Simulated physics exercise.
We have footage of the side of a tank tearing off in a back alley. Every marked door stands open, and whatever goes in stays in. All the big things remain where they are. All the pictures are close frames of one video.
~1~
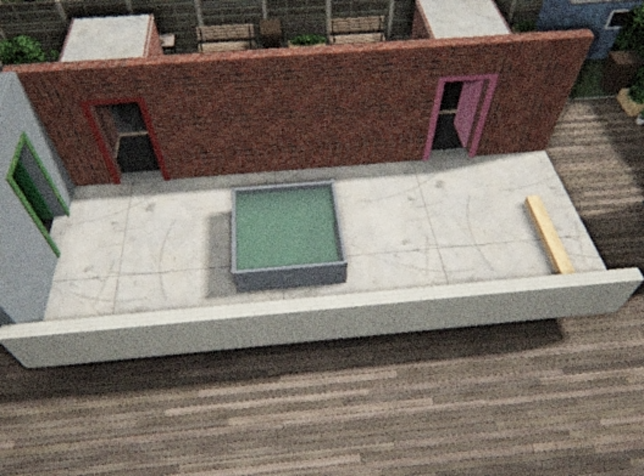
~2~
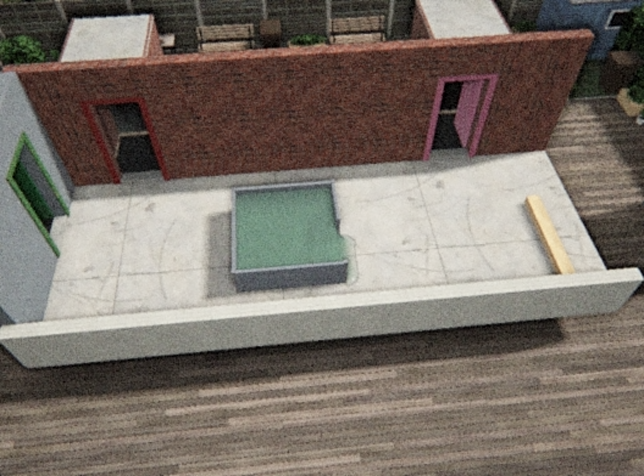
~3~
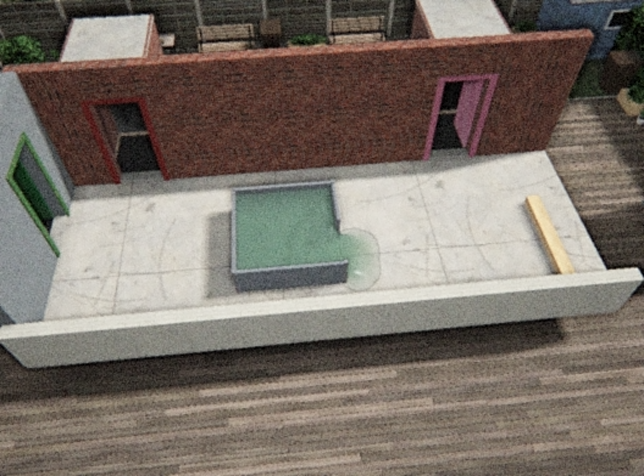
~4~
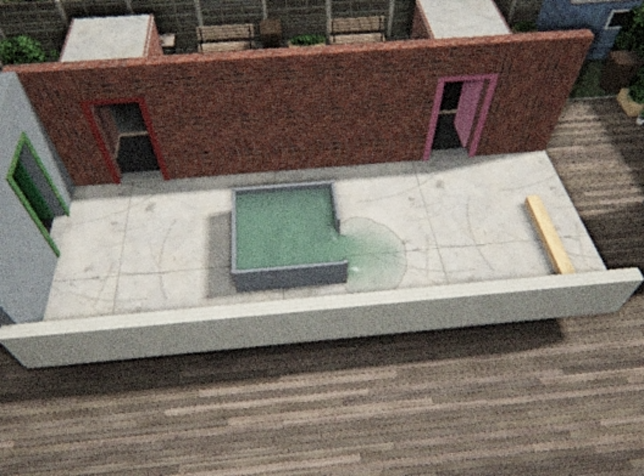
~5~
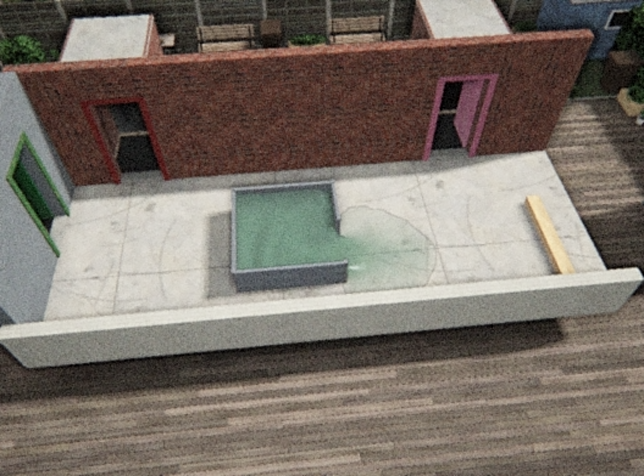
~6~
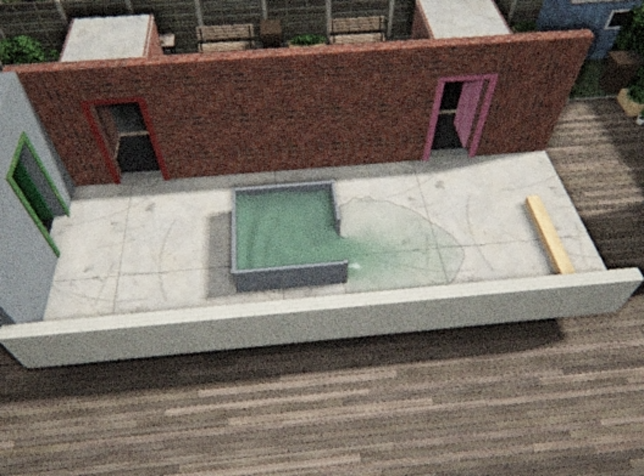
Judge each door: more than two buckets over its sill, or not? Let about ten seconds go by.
At the end, the green door never exceeds two buckets. The pink door exceeds two buckets. The red door never exceeds two buckets.
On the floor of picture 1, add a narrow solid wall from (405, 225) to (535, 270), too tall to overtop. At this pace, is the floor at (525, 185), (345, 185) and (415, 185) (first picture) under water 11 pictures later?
Taking the points in order - unwetted, unwetted, wetted.
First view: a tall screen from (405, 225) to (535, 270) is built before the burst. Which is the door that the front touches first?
The pink door.
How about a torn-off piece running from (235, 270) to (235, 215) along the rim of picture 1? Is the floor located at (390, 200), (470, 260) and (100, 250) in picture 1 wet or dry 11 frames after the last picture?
Going through them, the first would be still bare, the next still bare and the last submerged.
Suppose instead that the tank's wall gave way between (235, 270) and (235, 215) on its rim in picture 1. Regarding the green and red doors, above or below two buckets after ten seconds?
In short: The green one ends up above, the red one ends up above.
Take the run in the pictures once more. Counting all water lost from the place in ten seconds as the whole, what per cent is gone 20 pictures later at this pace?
Somewhere around 20 per cent, I'd say.
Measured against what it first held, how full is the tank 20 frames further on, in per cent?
Estimate: Around 42 per cent.
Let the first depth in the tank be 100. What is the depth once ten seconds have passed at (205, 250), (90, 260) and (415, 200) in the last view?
Readings in sequence: 0, 0, 10 percent.
A moment on, water covers 25 % of the floor; the green door not reached, the pink door not reached, the red door not reached.
Next, water covers 35 % of the floor; the green door not reached, the pink door not reached, the red door not reached.
Then, water covers 45 % of the floor; the green door not reached, the pink door wet at the sill, nothing in, the red door not reached.
Later, water covers 45 % of the floor; the green door not reached, the pink door over two buckets in, the red door not reached.
In the end, water covers 55 % of the floor; the green door not reached, the pink door far over two buckets in, the red door not reached.
